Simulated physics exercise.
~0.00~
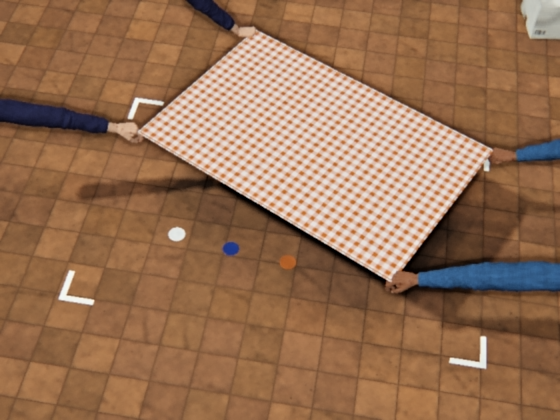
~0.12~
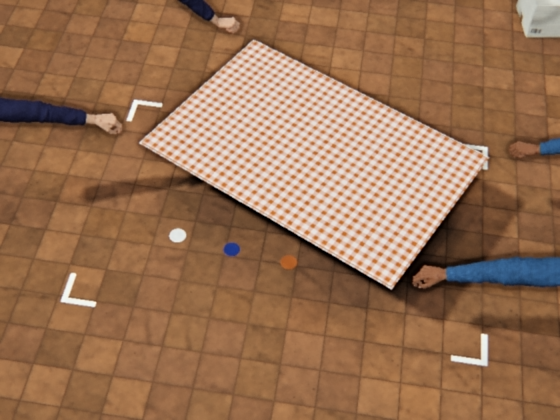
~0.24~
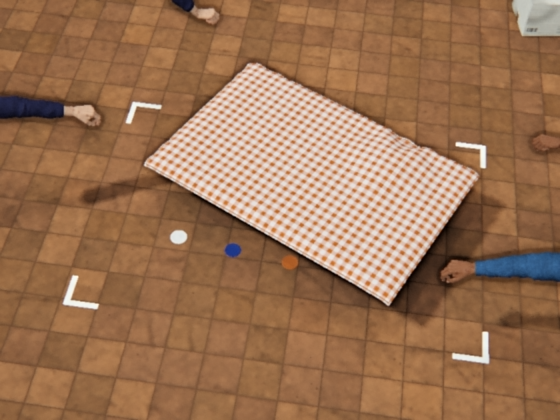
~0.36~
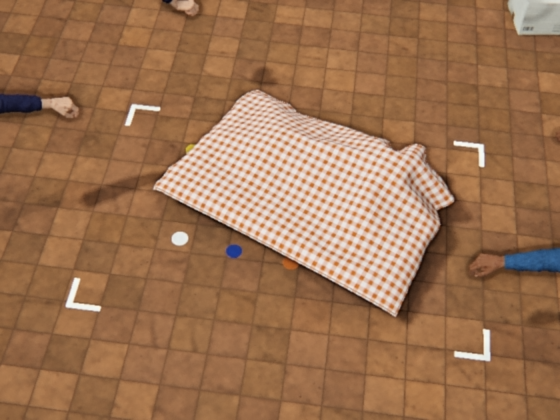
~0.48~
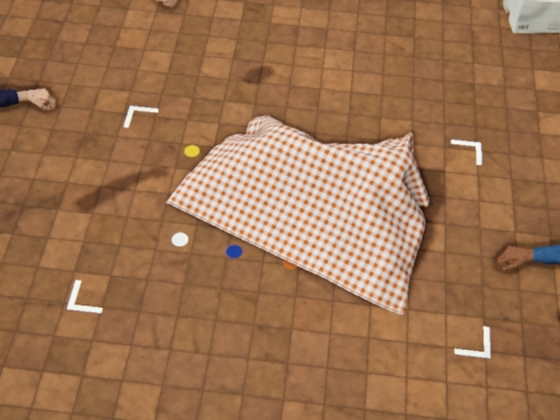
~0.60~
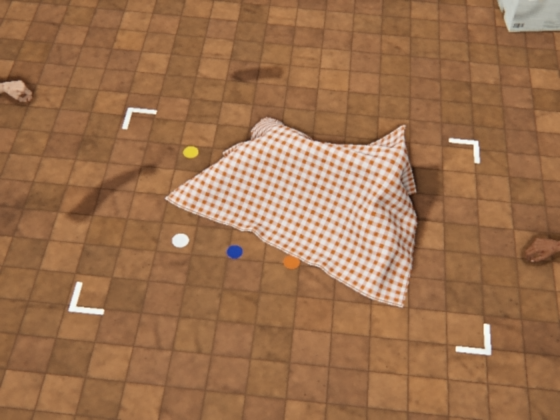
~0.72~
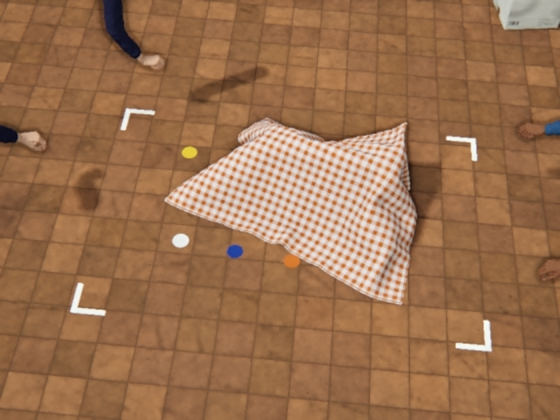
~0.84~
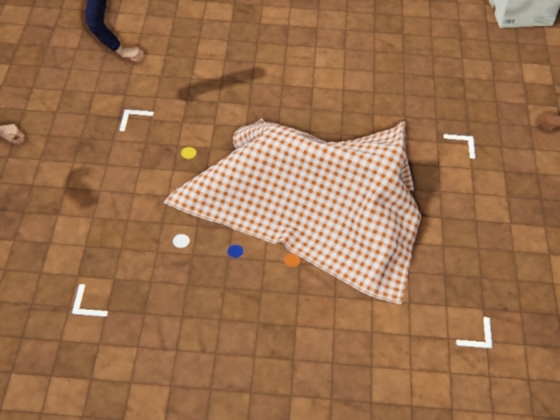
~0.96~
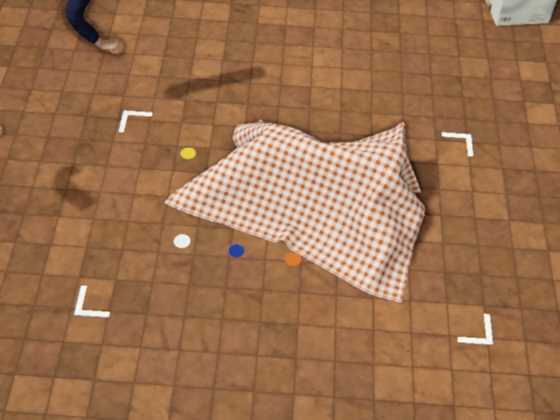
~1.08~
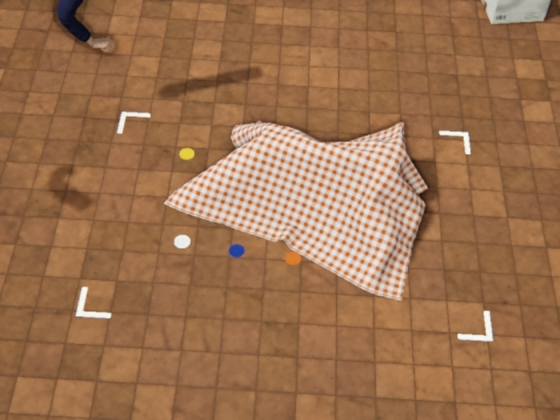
On a brown tiled floor, four hands let go of a checked orange-and-white cloth, which sank and crumpled into a lumpy, peaked heap as the hands drew back, leaving the yellow, white, blue and orange discs all showing beside it.
